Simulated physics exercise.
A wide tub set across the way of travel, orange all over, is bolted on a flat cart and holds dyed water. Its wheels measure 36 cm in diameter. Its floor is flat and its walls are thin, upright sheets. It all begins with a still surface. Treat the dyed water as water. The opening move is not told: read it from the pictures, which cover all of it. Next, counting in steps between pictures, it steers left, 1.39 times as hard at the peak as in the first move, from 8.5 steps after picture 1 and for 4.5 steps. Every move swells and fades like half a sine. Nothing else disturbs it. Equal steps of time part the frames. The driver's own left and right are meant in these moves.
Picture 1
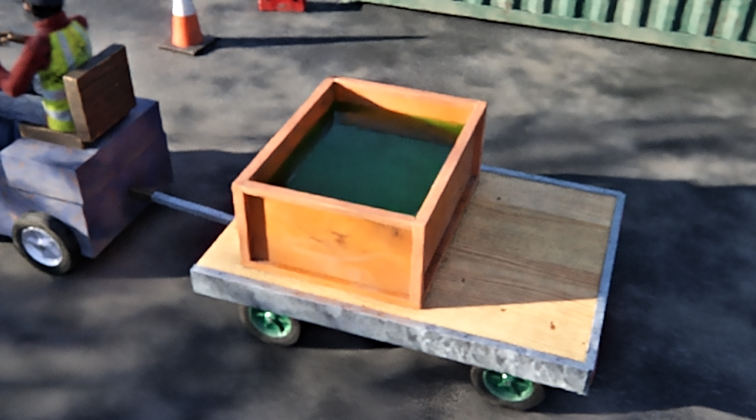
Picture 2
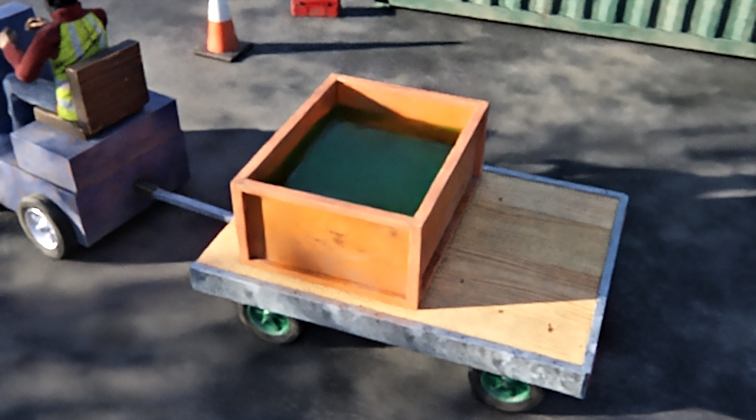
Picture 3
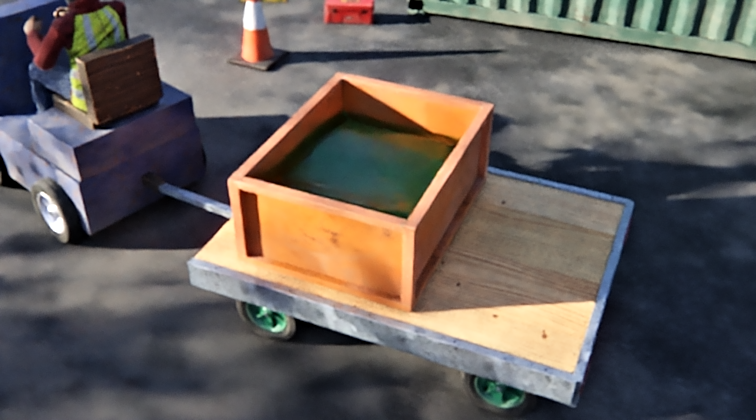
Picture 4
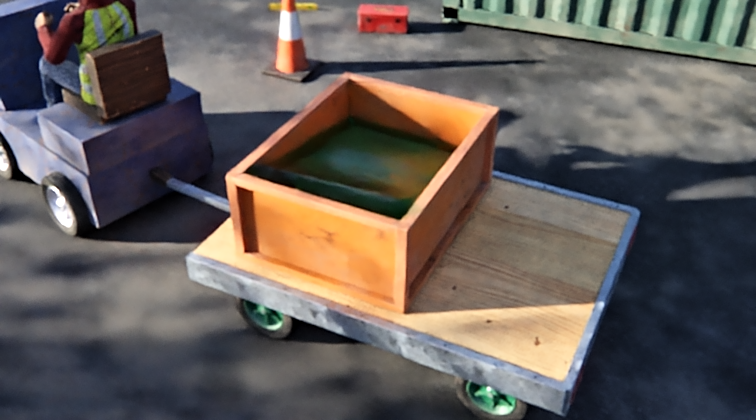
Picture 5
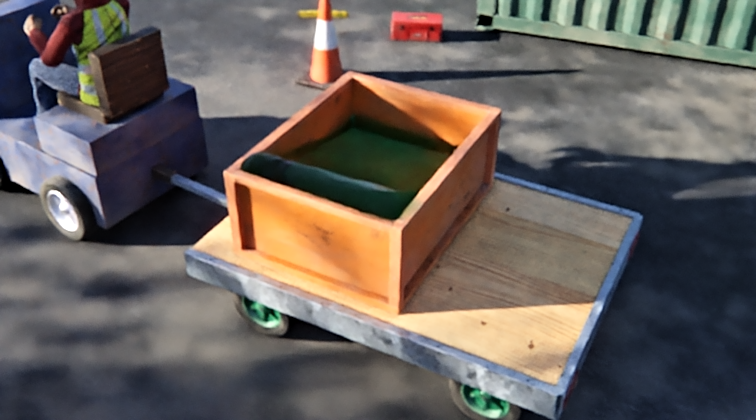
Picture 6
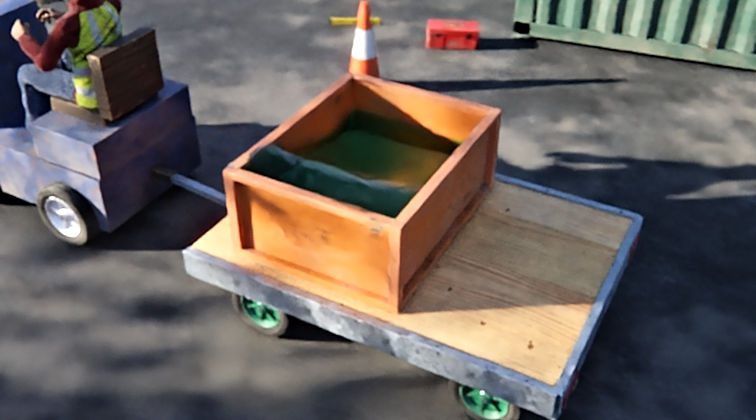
Green water tilting up the near side of an orange tub on a flatbed trailer towed by a driver past a cone.
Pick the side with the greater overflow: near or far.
Over the far side.
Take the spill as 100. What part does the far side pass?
Some 70 per cent of it.
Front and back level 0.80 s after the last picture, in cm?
About 30 cm in front and 32 cm behind.
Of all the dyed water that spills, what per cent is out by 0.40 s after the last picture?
Some 0 per cent by then.
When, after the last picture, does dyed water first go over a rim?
Near 0.8 s.
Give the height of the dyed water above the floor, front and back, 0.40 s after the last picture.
Front 38 cm, back 36 cm.
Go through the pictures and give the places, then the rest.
The first picture shows level at the front (342, 106); level at the back (457, 127); still flat; the front is on the left, levels are read along the far wall; a wheel hub at (507, 388).
The second picture shows level at the front (344, 112); level at the back (459, 128); rising 3° towards the near side.
The third picture shows level at the front (349, 116); rising 10° towards the near side.
The fourth picture shows level at the front (355, 122); rising 16° towards the near side.
The fifth picture shows level at the front (358, 121); rising 17° towards the near side.
The sixth picture shows level at the front (358, 117); rising 12° towards the near side; a wheel hub at (482, 404).
Then, 0.40 s later than the final frame, front 37 cm, middle 36 cm, back 35 cm above the floor; no loss so far.
Then, 0.80 s later than the final frame, front 30 cm, middle 30 cm, back 33 cm above the floor; the loss stands at 4 per cent, over the far side, a little elsewhere.
Then, 1.30 s later than the final frame, front 36 cm, middle 42 cm, back 37 cm above the floor; the loss stands at 9 per cent, over the far side, a little elsewhere.
Then, 3.78 s later than the final frame, the loss stands at 14 per cent, mostly over the far side, some over the near side; the near side has passed 3 per cent and the far side 9.
